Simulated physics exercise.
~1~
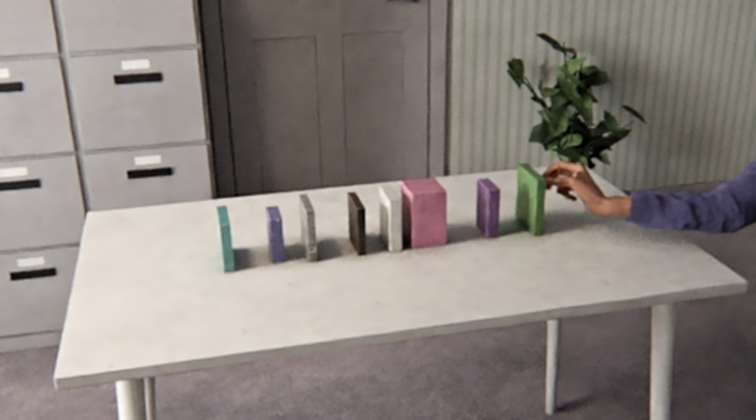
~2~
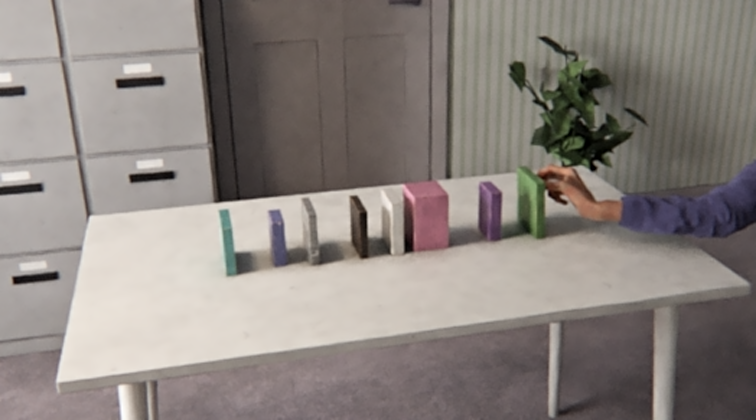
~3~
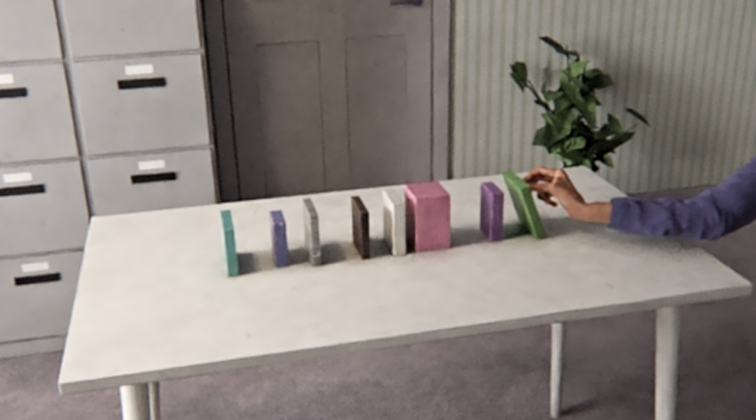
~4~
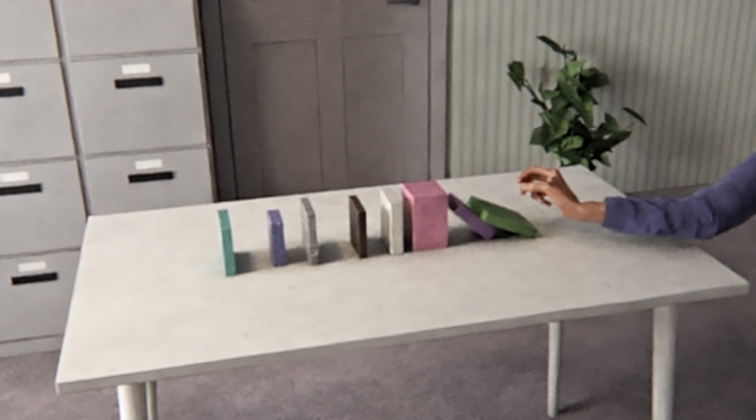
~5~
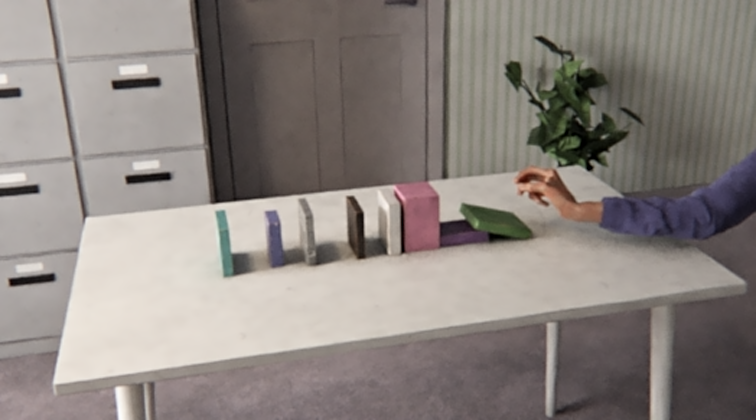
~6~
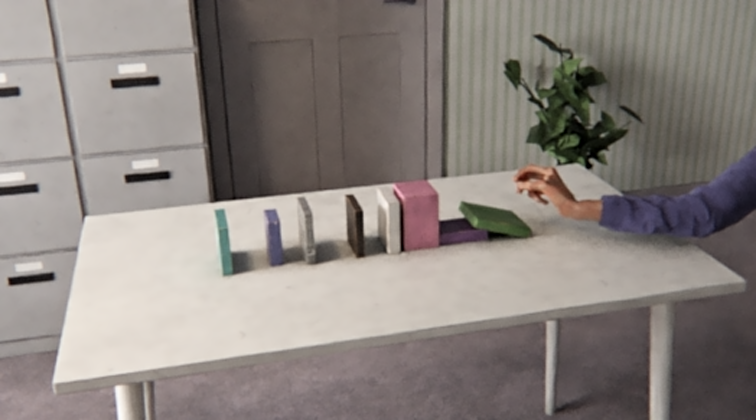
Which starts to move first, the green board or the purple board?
The green board starts to move first, leaning left while the purple board is still upright.
